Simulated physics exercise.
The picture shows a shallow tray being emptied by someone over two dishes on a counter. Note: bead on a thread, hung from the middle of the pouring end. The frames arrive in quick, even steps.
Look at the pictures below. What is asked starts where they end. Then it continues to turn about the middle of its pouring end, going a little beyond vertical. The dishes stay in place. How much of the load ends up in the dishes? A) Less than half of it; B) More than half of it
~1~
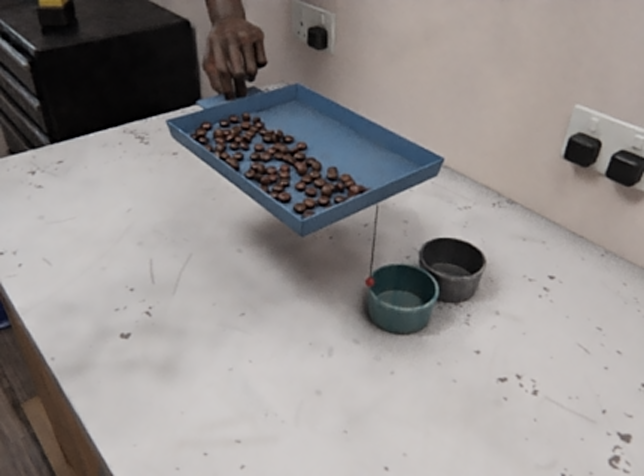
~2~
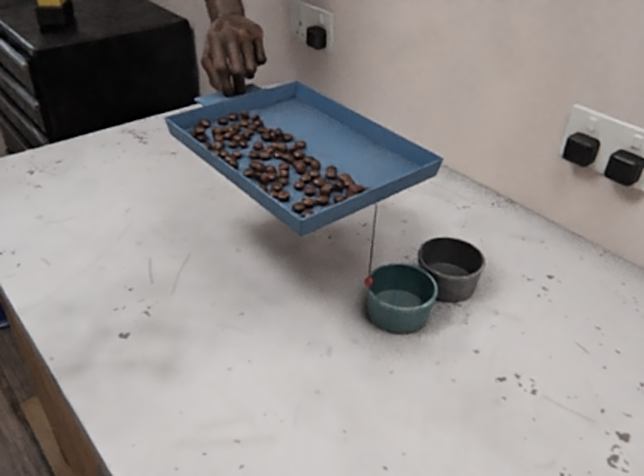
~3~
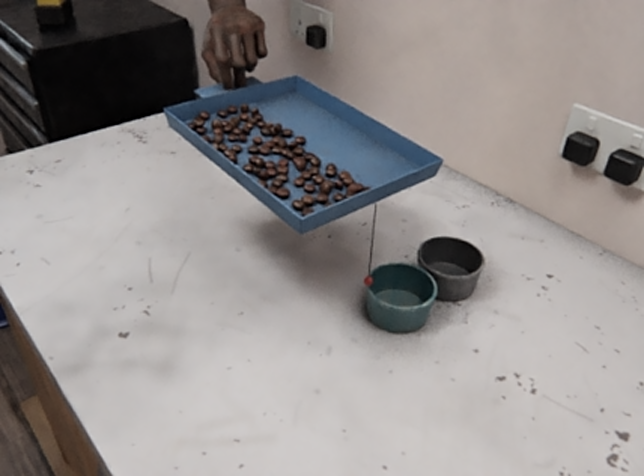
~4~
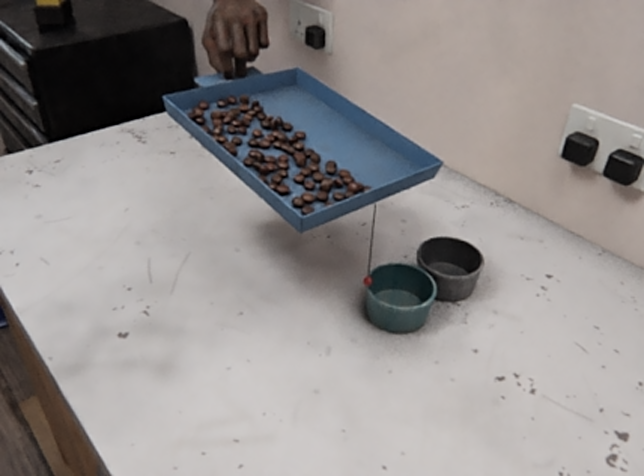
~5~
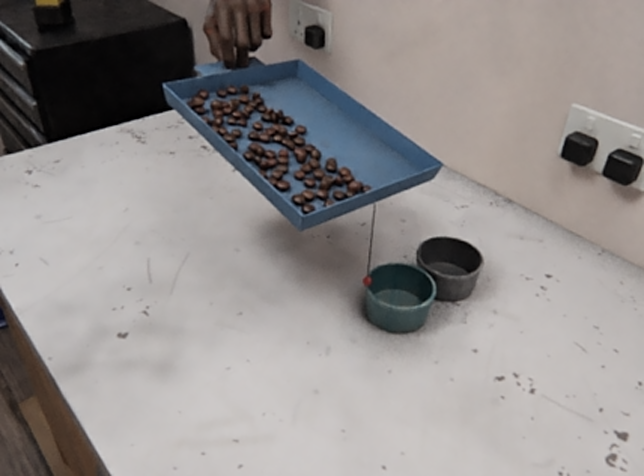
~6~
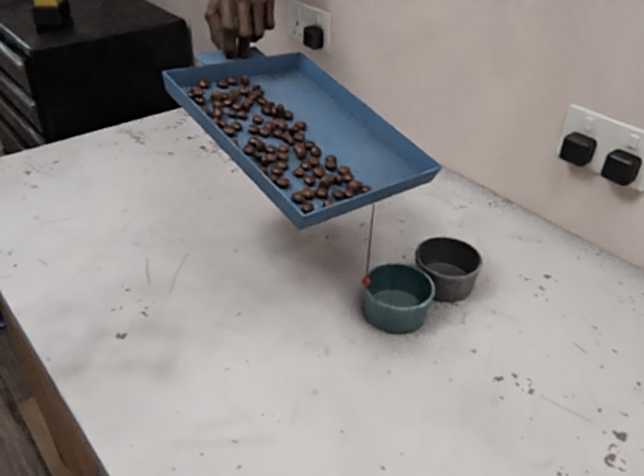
B, more than half of it.
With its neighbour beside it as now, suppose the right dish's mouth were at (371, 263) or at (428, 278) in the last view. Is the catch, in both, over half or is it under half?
Well, it comes to a lesser portion at first and a greater portion after that.
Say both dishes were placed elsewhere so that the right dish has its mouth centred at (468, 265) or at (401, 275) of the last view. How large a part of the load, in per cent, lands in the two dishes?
60 and 50 in a hundred.
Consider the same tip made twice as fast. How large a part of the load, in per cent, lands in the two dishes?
It would be around 60 per cent.
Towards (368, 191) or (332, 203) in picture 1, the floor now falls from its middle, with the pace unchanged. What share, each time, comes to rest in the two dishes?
20 % and 0 %.
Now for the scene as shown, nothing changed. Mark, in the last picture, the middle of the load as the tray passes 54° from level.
The load's middle is around (380, 169).
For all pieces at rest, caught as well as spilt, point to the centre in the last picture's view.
Around (410, 304).
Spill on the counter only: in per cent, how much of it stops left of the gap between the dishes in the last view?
I'd guess close to 40 %.
Just after the last frame, tray tipped steeply; every one on the tray.
A moment on, tray tipped right over; the larger part on the tray; just a few in the left dish; about a tenth in the right dish; just a few outside both; just a few in the air.
Further on, tray tipped past a quarter turn; roughly half in the left dish; roughly a quarter in the right dish; roughly a third outside both.
When it is over, tray tipped past a quarter turn; roughly half in the left dish; roughly a quarter in the right dish; roughly a third outside both.
